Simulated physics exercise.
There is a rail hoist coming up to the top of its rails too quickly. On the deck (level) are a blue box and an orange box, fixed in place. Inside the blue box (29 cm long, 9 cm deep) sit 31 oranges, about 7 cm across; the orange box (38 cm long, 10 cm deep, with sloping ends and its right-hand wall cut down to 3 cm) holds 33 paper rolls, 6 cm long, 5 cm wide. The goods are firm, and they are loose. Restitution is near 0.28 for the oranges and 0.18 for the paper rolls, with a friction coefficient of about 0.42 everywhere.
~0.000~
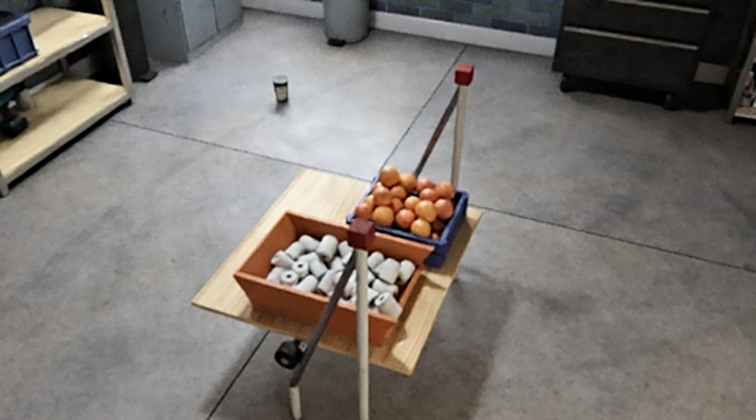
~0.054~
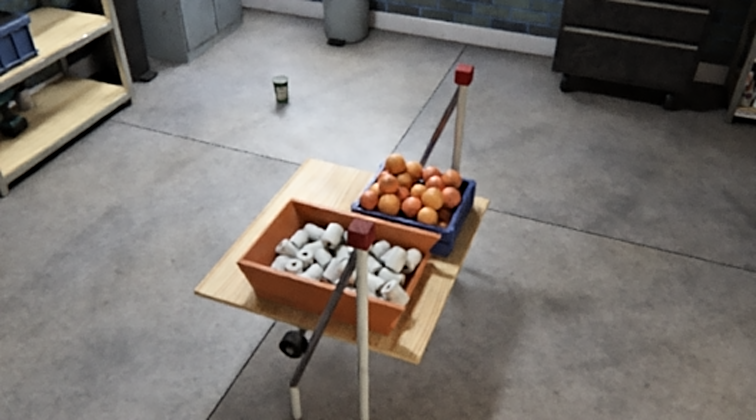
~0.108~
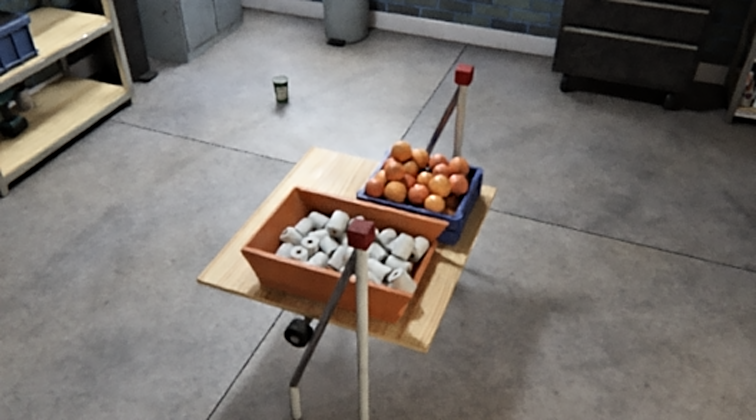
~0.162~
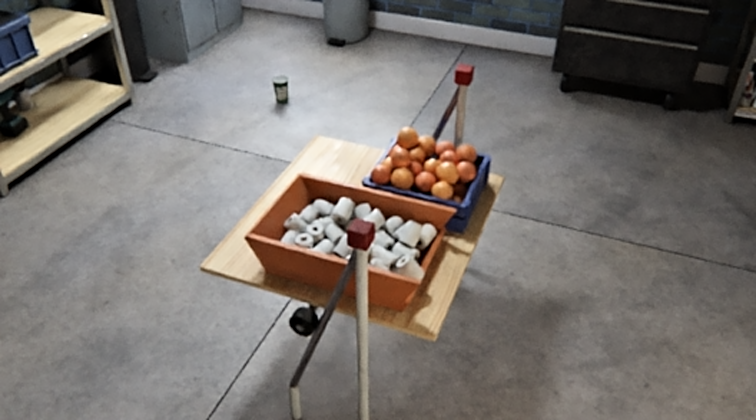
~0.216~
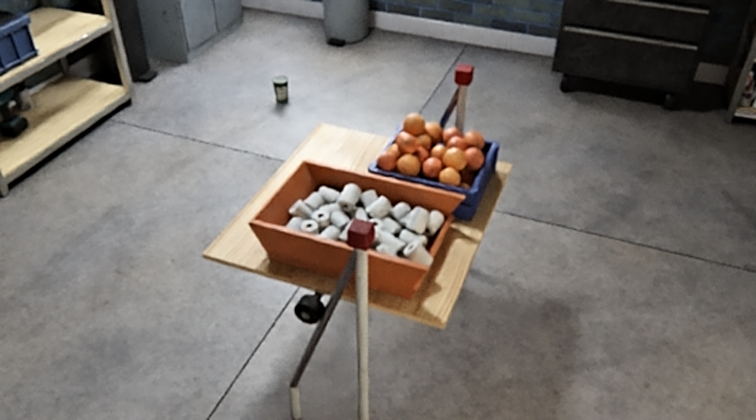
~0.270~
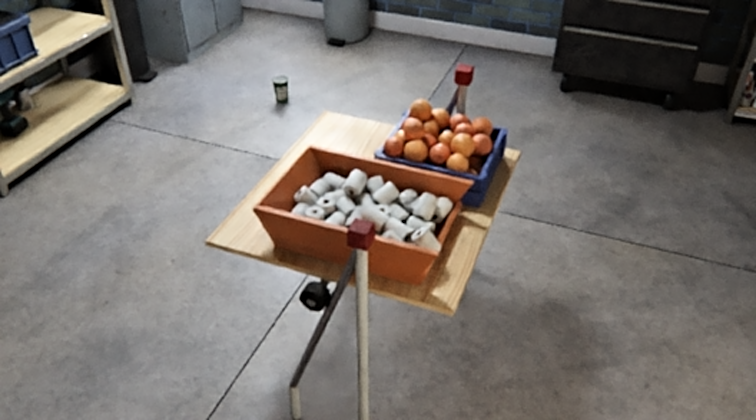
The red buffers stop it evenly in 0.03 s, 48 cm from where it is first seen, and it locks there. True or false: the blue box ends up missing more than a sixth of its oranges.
False.
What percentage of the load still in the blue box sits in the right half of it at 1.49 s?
60 percent, give or take.
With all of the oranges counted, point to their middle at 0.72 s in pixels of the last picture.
Centre: Around (481, 94) px.
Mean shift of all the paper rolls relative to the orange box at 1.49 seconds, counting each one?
About 10 cm to the right.
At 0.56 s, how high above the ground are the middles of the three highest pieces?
Close to 94 cm, on average.
After 0.44 s, it meets the buffers.
After 0.56 s, the blue box has all 31 and the orange box has all 33.
After 0.72 s, the blue box is down by 2 of 31 and the orange box is down by 2 of 33.
After 0.94 s, the blue box is down by 2 of 31 and the orange box is down by 4 of 33.
Final count (at 1.49 s), the blue box is down by 2 of 31 and the orange box is down by 4 of 33. Asked share, 2 of 31, 6 per cent.
